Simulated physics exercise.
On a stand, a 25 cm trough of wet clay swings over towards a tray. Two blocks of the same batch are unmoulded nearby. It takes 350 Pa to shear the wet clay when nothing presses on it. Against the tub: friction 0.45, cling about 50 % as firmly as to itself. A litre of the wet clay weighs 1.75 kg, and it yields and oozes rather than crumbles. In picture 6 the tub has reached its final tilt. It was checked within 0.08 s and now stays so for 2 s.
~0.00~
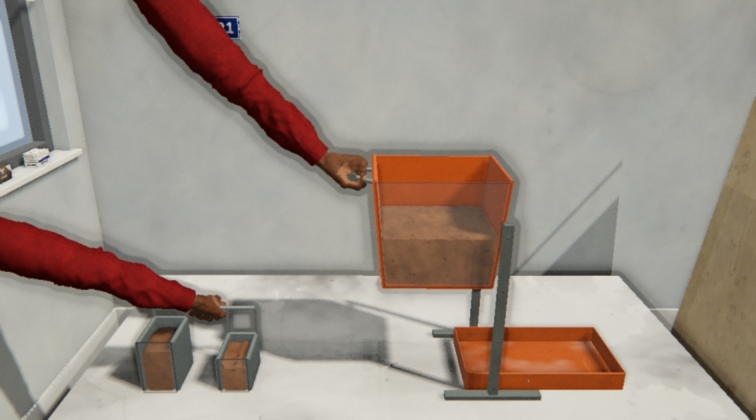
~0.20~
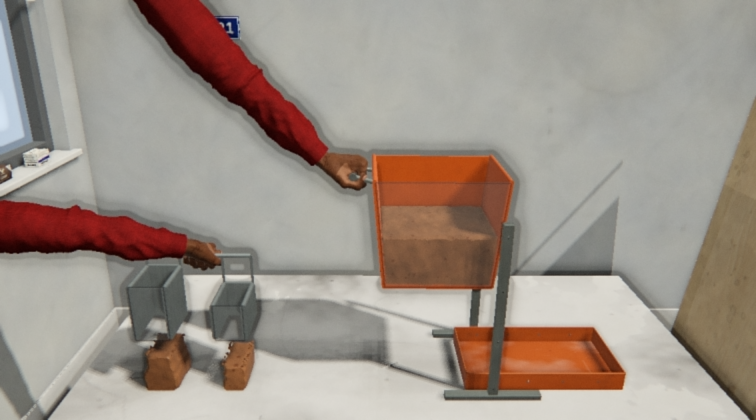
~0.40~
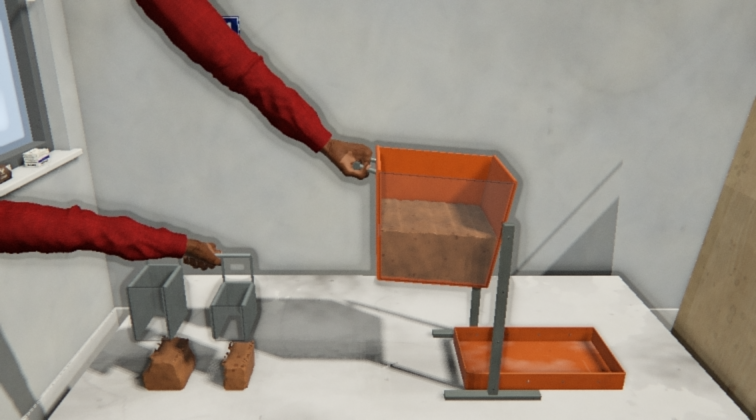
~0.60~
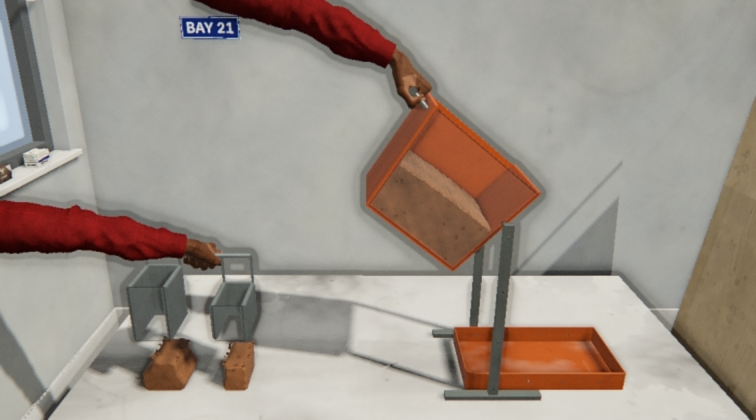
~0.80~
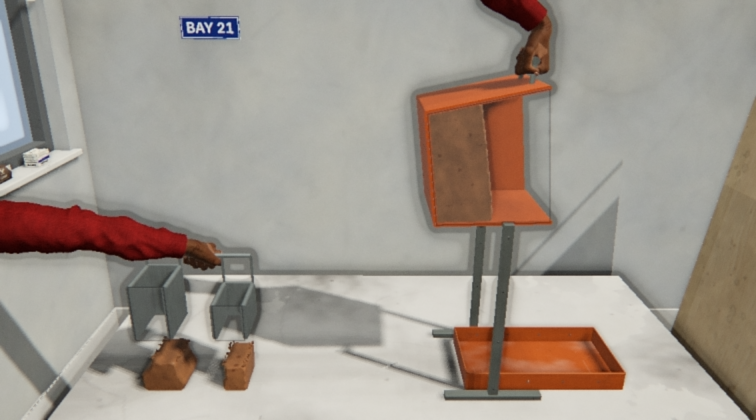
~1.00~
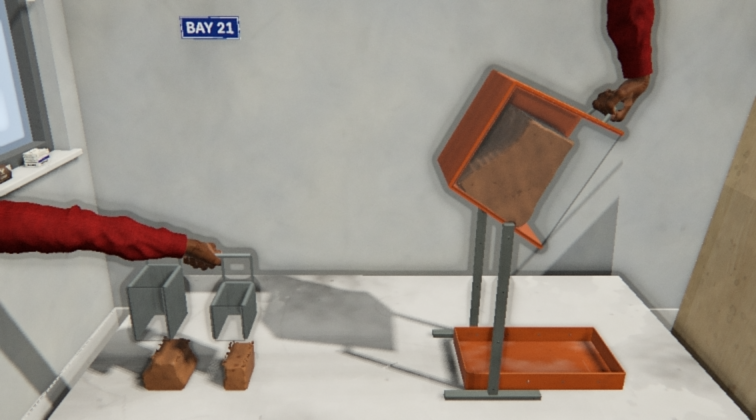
In a bare room marked with a bay sign, one red-sleeved arm lifted grey moulds off two brown clay blocks, which slumped slightly, while another tilted an orange tub of clay rightward above a tray.
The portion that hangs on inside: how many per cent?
Expect roughly 0 %.
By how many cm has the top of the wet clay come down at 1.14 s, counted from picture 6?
Roughly 15 cm.
After 1.14 s, the tub is at 119 degrees and holds 41 %.
After 1.31 s, the tub is at 119 degrees and holds 3 %.
After 1.48 s, the tub is at 119 degrees and holds 0 %.
After 1.65 s, the tub is at 119 degrees and holds 0 %.
After 3.00 s, at the end, the tub is at 119 degrees and holds 0 %.
